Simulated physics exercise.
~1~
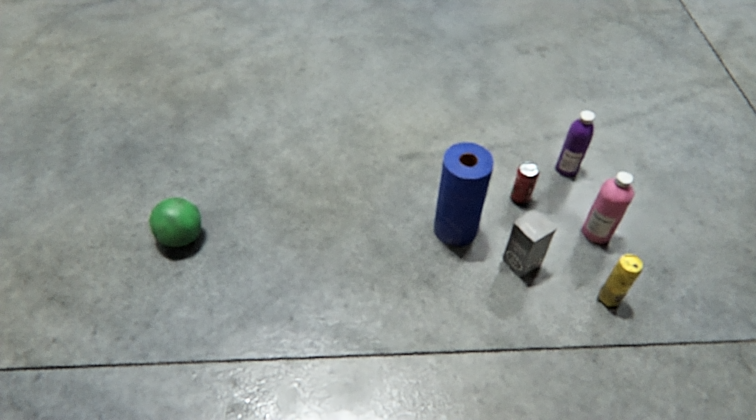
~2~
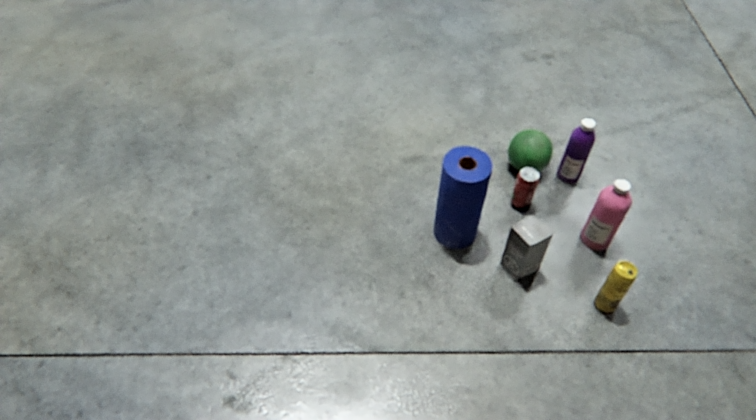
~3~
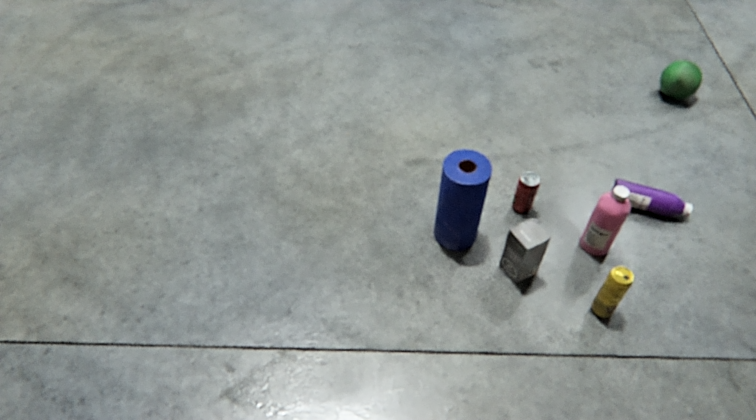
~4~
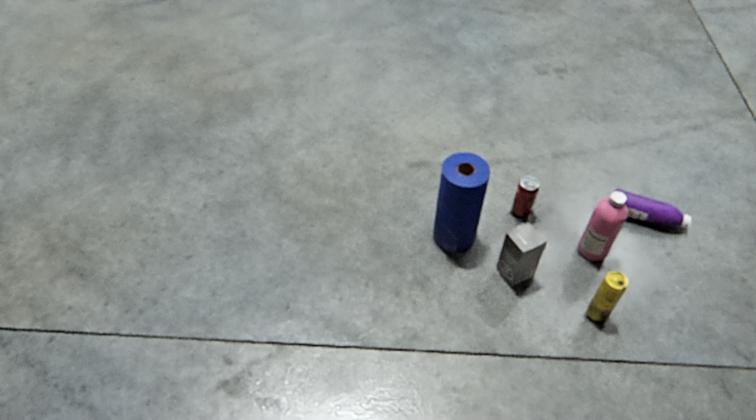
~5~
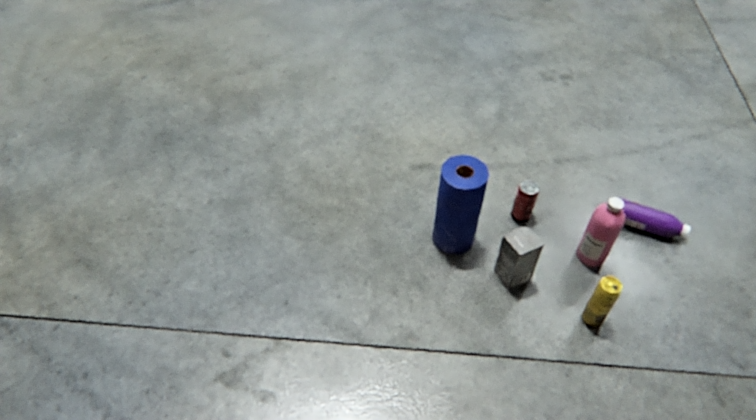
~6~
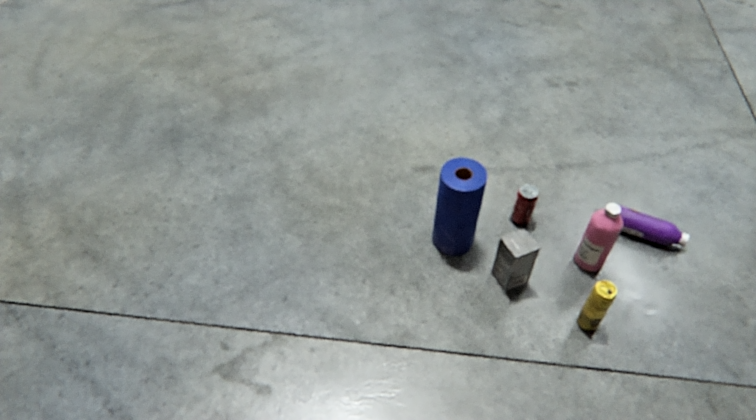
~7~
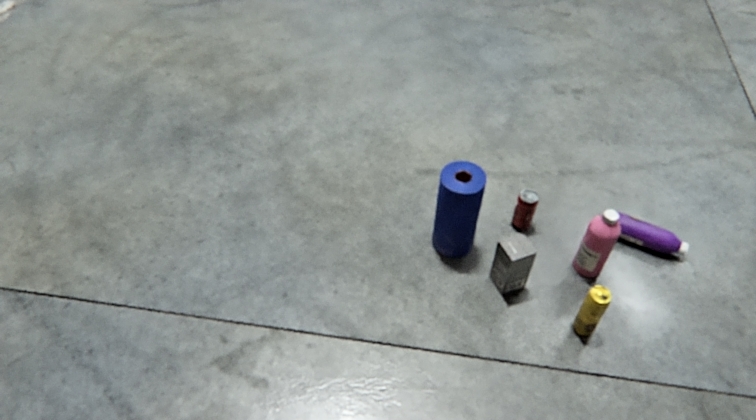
The blue roll stays upright as a green ball rolls right, toppling the purple bottle.
